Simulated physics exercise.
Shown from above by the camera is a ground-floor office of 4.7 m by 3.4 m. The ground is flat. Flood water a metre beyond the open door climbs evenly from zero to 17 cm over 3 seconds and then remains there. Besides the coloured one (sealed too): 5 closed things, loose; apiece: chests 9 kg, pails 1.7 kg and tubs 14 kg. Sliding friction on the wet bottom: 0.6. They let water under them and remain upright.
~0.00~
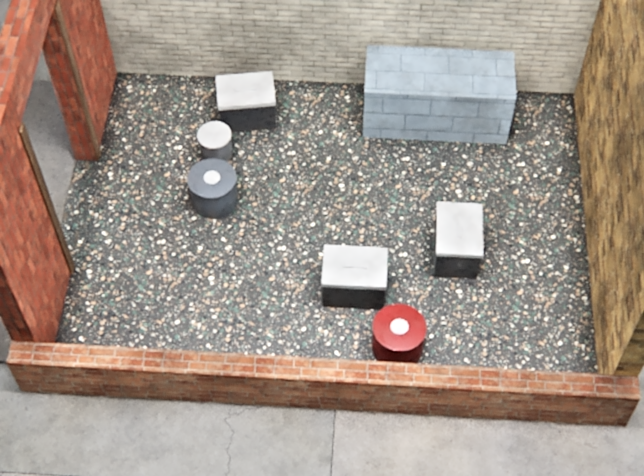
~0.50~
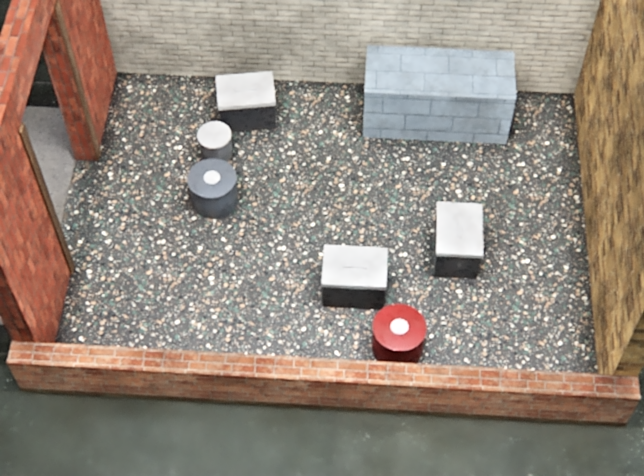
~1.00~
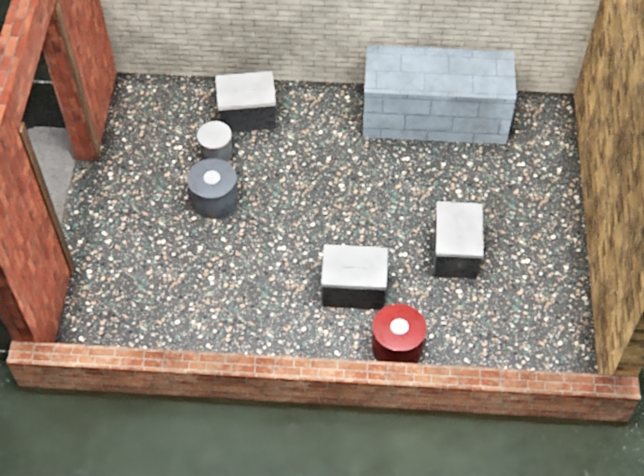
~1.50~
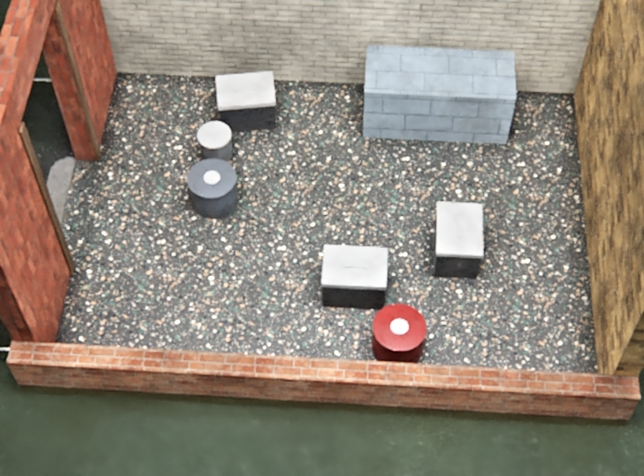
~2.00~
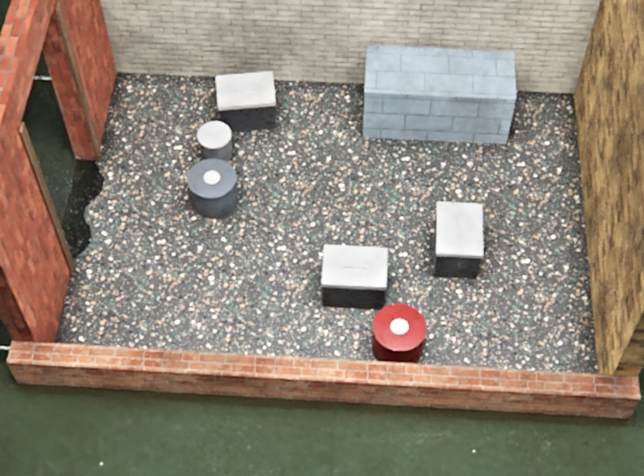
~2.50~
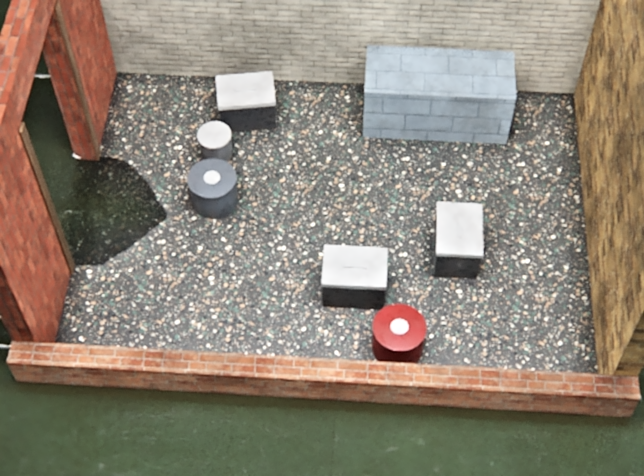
Walled room with a speckled floor, dark water surrounding it outside, then spreading in through the left opening past motionless tubs.
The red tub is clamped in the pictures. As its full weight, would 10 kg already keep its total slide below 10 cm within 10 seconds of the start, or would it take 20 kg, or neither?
Most likely it will manage with only the heavier mass.
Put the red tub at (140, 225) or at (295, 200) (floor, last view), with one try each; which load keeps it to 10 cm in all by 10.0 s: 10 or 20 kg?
The first time both options come up short; the second time the lesser option suffices.
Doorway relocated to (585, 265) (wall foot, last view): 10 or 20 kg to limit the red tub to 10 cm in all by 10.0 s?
With that change, you need the heavier one.
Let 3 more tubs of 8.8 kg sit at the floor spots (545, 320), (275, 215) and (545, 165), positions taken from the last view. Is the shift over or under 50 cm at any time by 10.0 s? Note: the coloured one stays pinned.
In turn: Within it, within it, within it.
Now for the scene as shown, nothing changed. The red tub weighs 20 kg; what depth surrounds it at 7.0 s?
6 cm, roughly.
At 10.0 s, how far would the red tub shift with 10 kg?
It would be some 100 cm from its spot.
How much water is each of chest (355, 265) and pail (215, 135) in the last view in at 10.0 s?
I'd put it at 6 cm and 8 cm respectively.
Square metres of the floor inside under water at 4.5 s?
Wet area: Approx. 7.0 m2.
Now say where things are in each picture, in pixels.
The first frame shows the red tub at (400, 327), on the bottom; 0.0 m2 under water; 0 of 6 have shifted.
The second frame shows the red tub at (400, 327) rests on the ground; 0.0 m2 under water; 0 of 6 have shifted.
The third frame shows the red tub at (400, 327) rests on the ground; 0.0 m2 under water; 0 of 6 have shifted.
The fourth frame shows the red tub at (400, 327) rests on the ground; water covers 0.0 m2; 0 of 6 have shifted.
The fifth frame shows the red tub at (400, 327) rests on the ground; 0.0 m2 under water; 0 of 6 have shifted.
The sixth frame shows the red tub at (400, 327), on the bottom; water covers 0.6 m2; 0 of 6 have shifted.
After 3.5 s the red tub would be 0 cm from its start with 10 kg and 0 cm from its start with 20 kg; 0 cm of water round it then.
After 4.5 s the red tub would be 0 cm from its start with 10 kg and 0 cm from its start with 20 kg; 0 cm of water round it then.
After 7.0 s the red tub would be 47 cm from its start with 10 kg and 0 cm from its start with 20 kg; 6 cm of water round it then.
After 10.0 s the red tub would be 92 cm from its start with 10 kg and 0 cm from its start with 20 kg; 6 cm of water round it then.
